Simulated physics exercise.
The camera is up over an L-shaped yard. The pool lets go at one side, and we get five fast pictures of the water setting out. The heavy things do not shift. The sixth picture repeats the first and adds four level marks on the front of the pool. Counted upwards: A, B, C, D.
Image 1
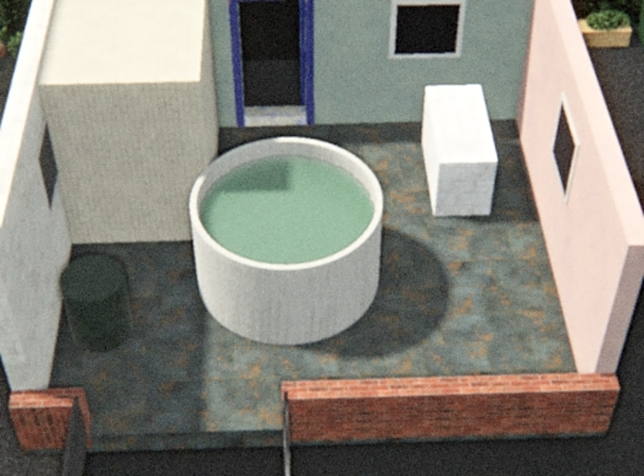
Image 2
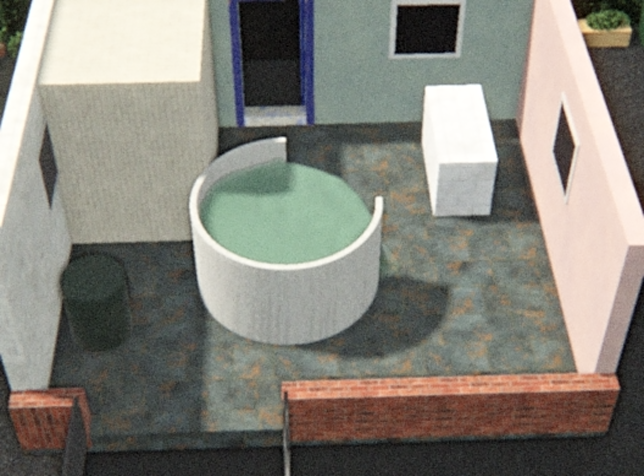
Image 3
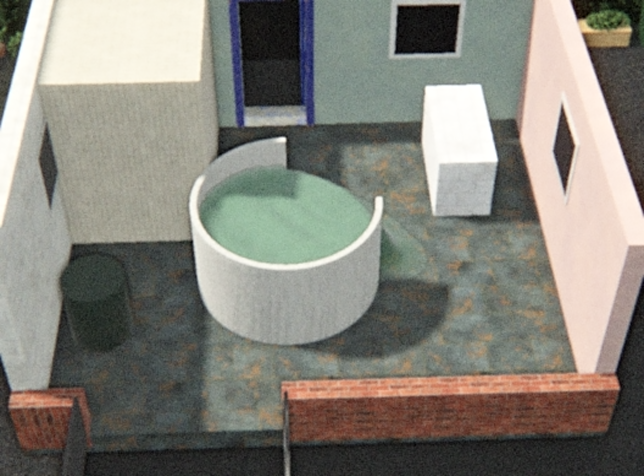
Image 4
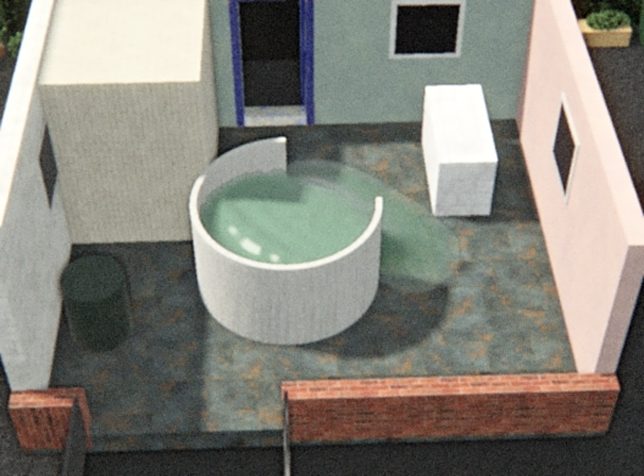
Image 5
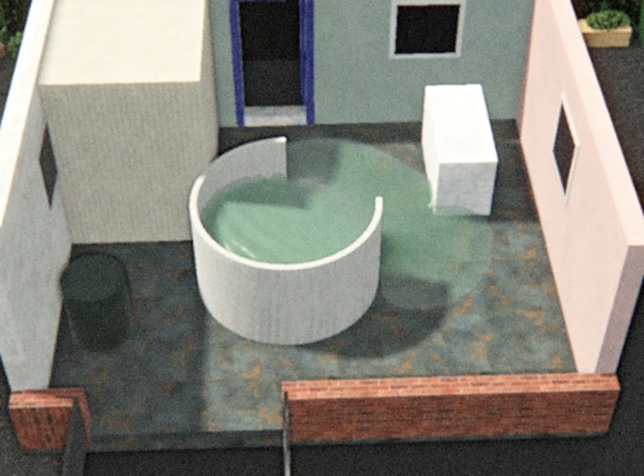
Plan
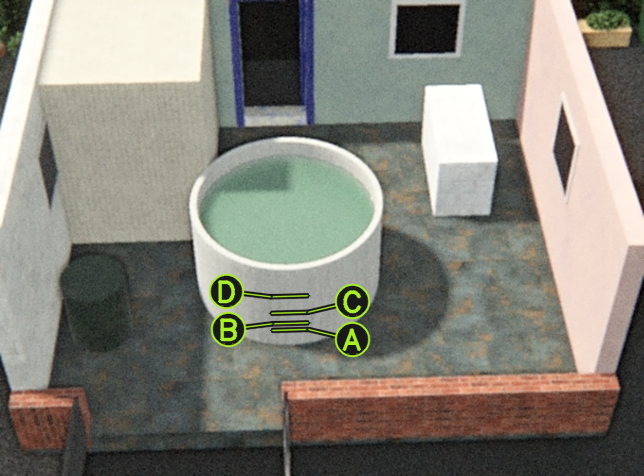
To begin with, a round white pool of still green water stands in a walled yard with a blue doorway and a white block. A section of its back-right wall vanishes, then water pours through the gap and spreads across the dark ground, reaching the block as the pool level drops.
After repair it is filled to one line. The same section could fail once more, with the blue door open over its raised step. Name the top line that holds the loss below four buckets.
Choose C.
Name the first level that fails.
D it is.
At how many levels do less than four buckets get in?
Three of the four.
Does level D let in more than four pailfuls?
Yes.
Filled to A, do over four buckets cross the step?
No, not at all.
In lime, A at (290, 329); B at (290, 323); C at (289, 312); D at (289, 296); from the bottom up A, B, C, D.
Choosing A, nothing gets over.
Choosing B, nothing gets over.
Choosing C, a bucket or two gets in.
Choosing D, about 8 bucketfuls get in.
